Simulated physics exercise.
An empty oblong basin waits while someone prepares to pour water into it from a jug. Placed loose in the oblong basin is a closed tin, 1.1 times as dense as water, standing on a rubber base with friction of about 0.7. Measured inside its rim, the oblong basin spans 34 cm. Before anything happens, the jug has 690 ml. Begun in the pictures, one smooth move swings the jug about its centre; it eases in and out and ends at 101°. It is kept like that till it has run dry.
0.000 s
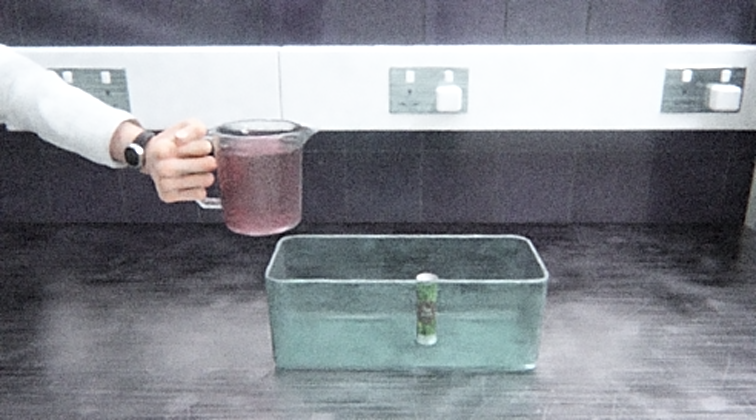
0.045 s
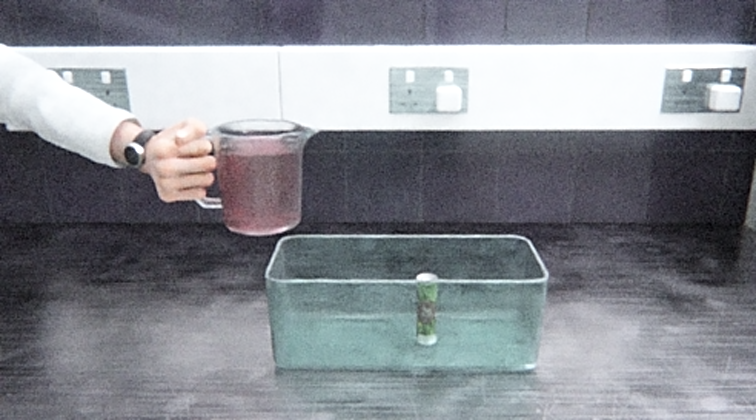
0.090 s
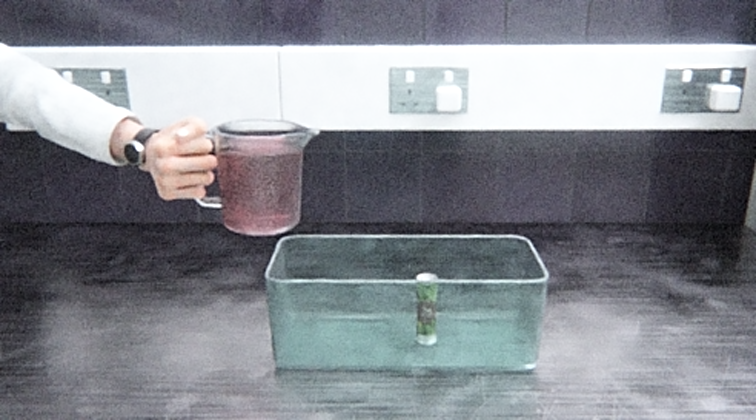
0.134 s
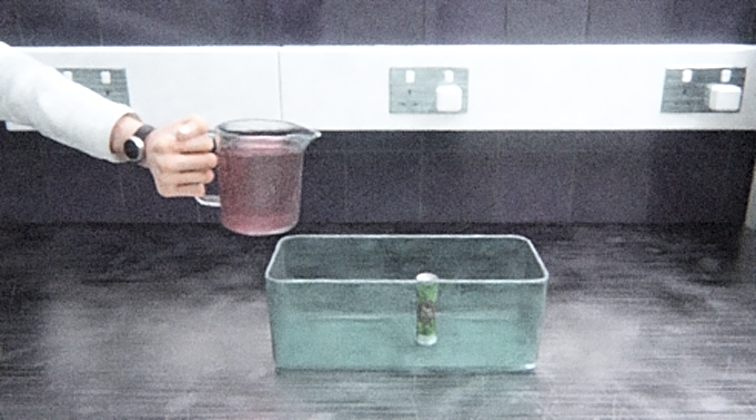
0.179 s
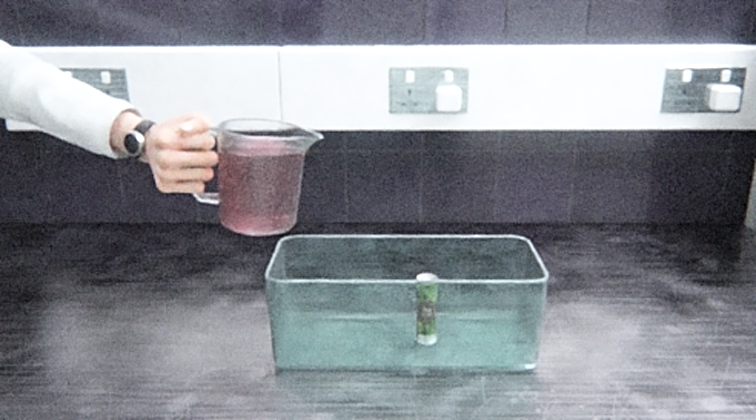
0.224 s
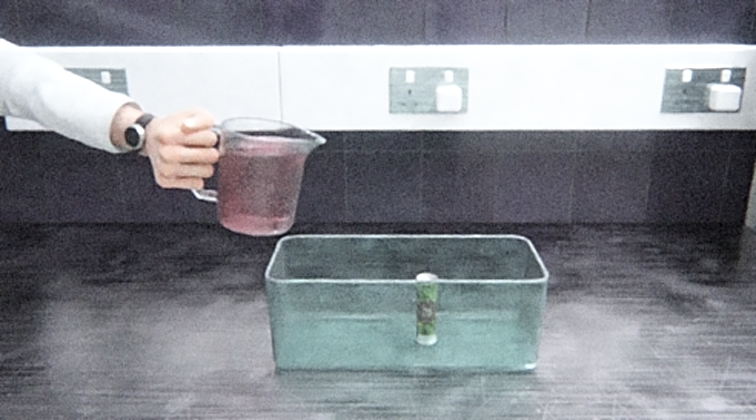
A hand in a white sleeve and dark wristwatch, reaching in from the left, holds a clear jug of pinkish-red liquid nearly still, then tilts it slightly to the right. Below sits an empty, greenish, see-through oblong basin with a small green-patterned tin standing inside, right of centre. The unmoving camera faces a dark, streaked worktop, dark tiles and white-banded wall sockets from the front.
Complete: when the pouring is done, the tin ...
... is still on its feet.
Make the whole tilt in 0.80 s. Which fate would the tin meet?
Result: Tin upright.
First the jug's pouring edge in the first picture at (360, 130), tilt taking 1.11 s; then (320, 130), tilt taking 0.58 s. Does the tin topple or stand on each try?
First it goes over; then it keeps standing.
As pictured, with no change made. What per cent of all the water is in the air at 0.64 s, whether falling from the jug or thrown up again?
Close to 12 in a hundred.
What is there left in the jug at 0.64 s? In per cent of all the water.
Portion remaining: Approx. 84 per cent.
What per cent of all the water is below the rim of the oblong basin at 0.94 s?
Near 54 per cent of the total.
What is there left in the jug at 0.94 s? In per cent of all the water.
I'd estimate some 32 per cent.
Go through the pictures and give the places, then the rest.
In the first frame, tilt 0°; pouring edge (318, 130); surface from (220, 145) to (300, 145); the oblong basin's rim runs from (274, 258) to (537, 258); the tin's top is at (427, 281).
In the second frame, tilt 0°; pouring edge (318, 130); surface from (219, 145) to (301, 146).
In the third frame, tilt 2°; pouring edge (319, 131); surface from (220, 145) to (301, 146).
In the fourth frame, tilt 4°; pouring edge (321, 134); surface from (221, 145) to (302, 146).
In the fifth frame, tilt 6°; pouring edge (323, 137); surface from (223, 145) to (304, 146).
In the sixth frame, tilt 10°; pouring edge (325, 141); surface from (224, 145) to (307, 147).
After 0.64 s the tilt is 63° and 84 per cent is still to pour; the tin stands where it began.
After 0.94 s the tilt is 96° and 32 per cent is still to pour; the tin stands where it began.
After 1.26 s the tilt is 101° and 4 per cent is still to pour; the tin stands where it began.
After 1.61 s the tilt is 101° and 0 per cent is still to pour; the tin stands where it began.
In the end the tin stands where it began.
